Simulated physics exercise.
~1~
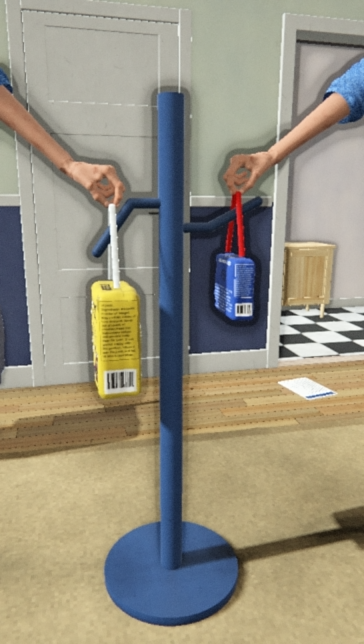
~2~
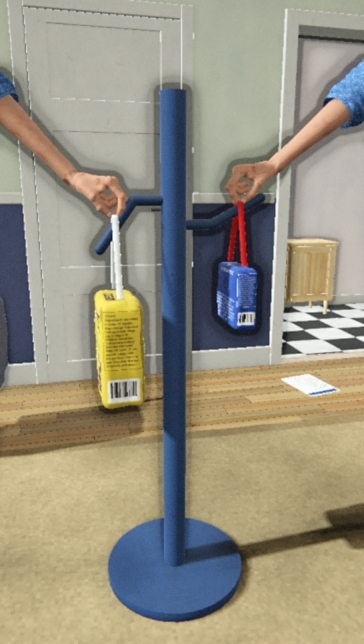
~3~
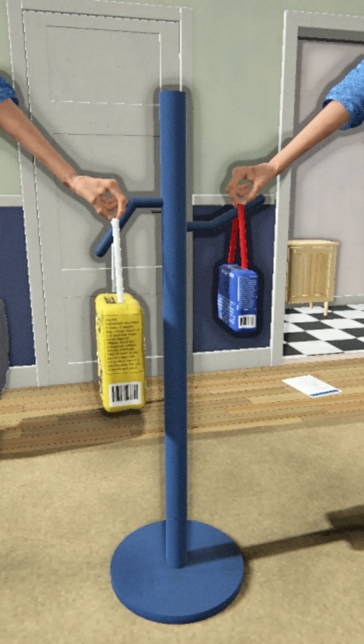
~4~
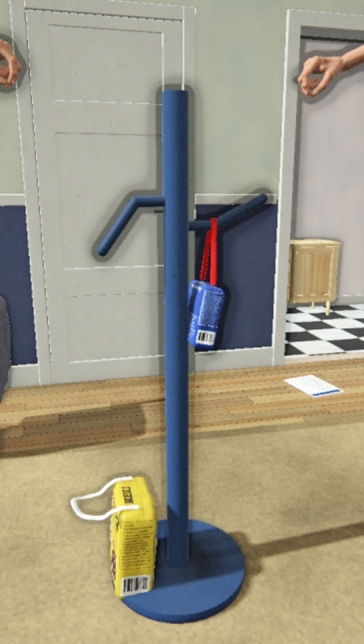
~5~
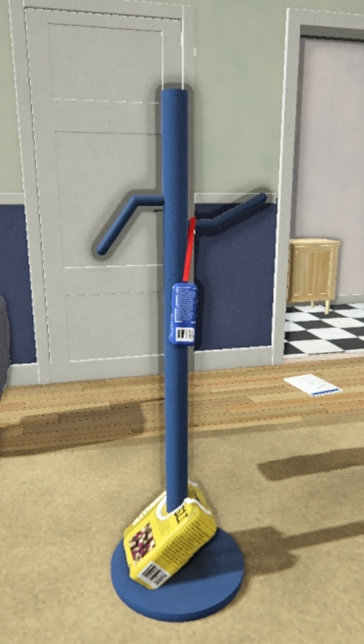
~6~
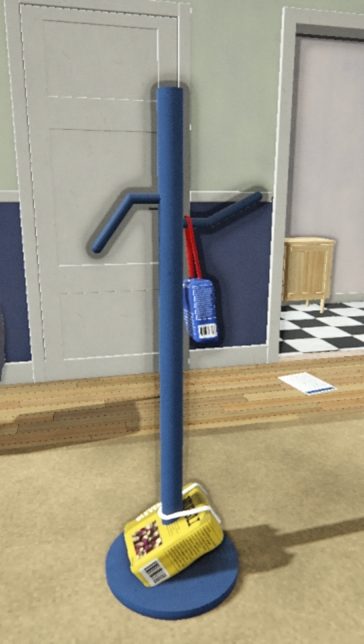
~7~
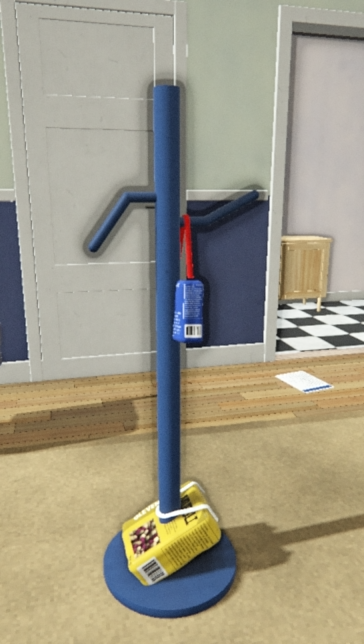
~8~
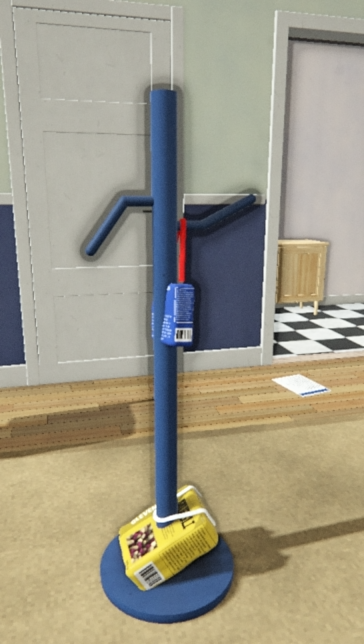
A yellow sack drops from its peg to the stand's base while a blue pouch stays hanging.
